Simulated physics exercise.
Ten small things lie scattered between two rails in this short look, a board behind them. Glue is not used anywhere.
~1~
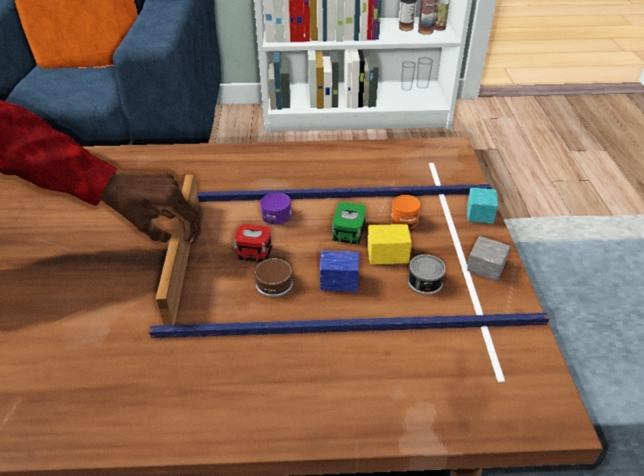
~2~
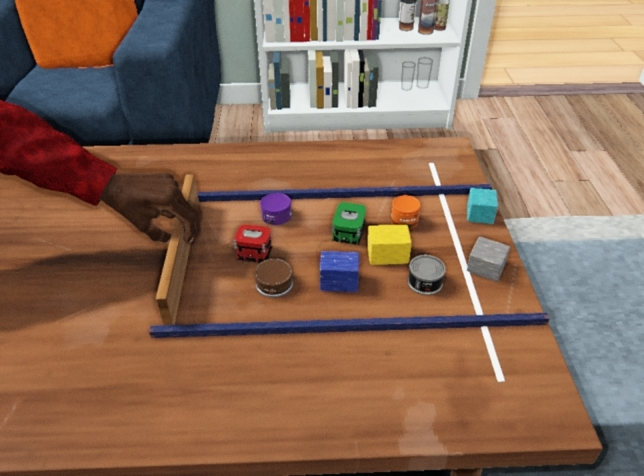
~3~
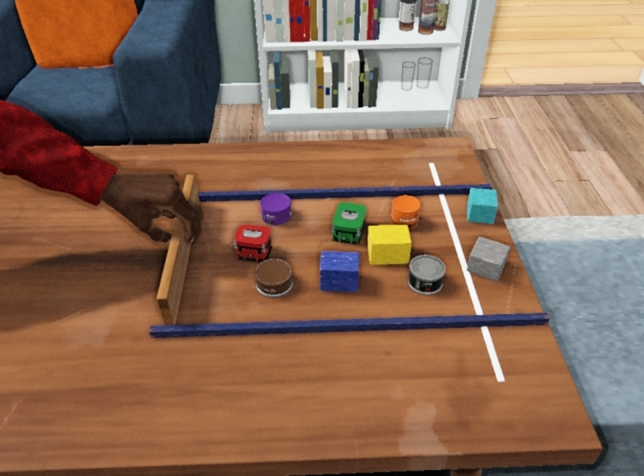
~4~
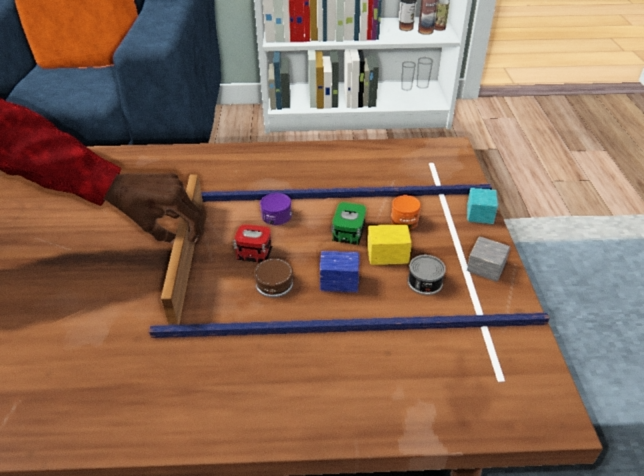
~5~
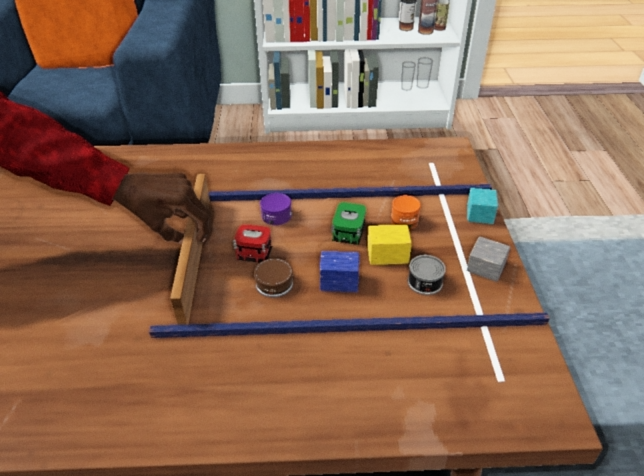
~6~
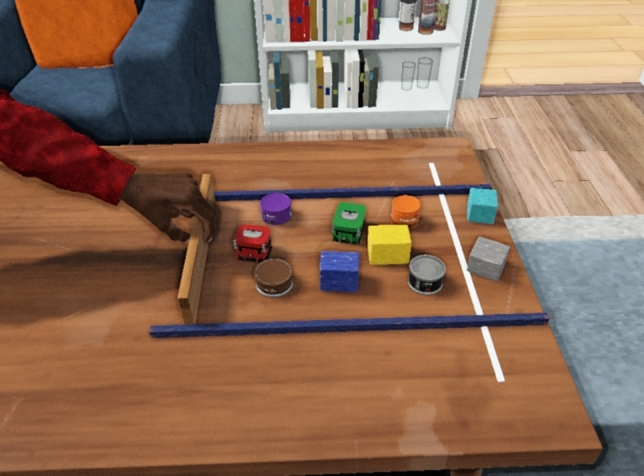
We see ten small blocks, tins and other items scattered between and beside two blue rails on a wooden table, near a white tape line, as a hand slides an upright board slightly to the right while the items stay still.
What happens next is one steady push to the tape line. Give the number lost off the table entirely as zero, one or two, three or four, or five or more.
Lost off the table: Three or four.
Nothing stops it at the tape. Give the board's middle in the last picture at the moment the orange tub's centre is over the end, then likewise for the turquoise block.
The middle is at (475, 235) when it's the orange tub, and at (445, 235) when it's the turquoise block.
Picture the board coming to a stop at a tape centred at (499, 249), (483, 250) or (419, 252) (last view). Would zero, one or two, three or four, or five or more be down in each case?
Lab note - count per position: At least five; at least five; none at all.
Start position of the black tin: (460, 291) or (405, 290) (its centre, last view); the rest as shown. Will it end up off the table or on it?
Taking them in order, it stays put and then it stays put.
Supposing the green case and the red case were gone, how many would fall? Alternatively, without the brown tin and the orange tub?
First try 1, second try 1.
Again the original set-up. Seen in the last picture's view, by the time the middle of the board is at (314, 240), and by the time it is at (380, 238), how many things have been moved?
At first I count 5, and then 8.
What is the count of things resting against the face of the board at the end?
4.
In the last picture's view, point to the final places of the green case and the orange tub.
Final spots - green case (474, 218), orange tub (488, 202).
Soon after, none off yet; turquoise block at rest near (482, 206); grey block at rest near (488, 259); black tin at rest near (426, 275).
In the end, the number that fall off is three or four; gone, black tin, grey block and turquoise block.
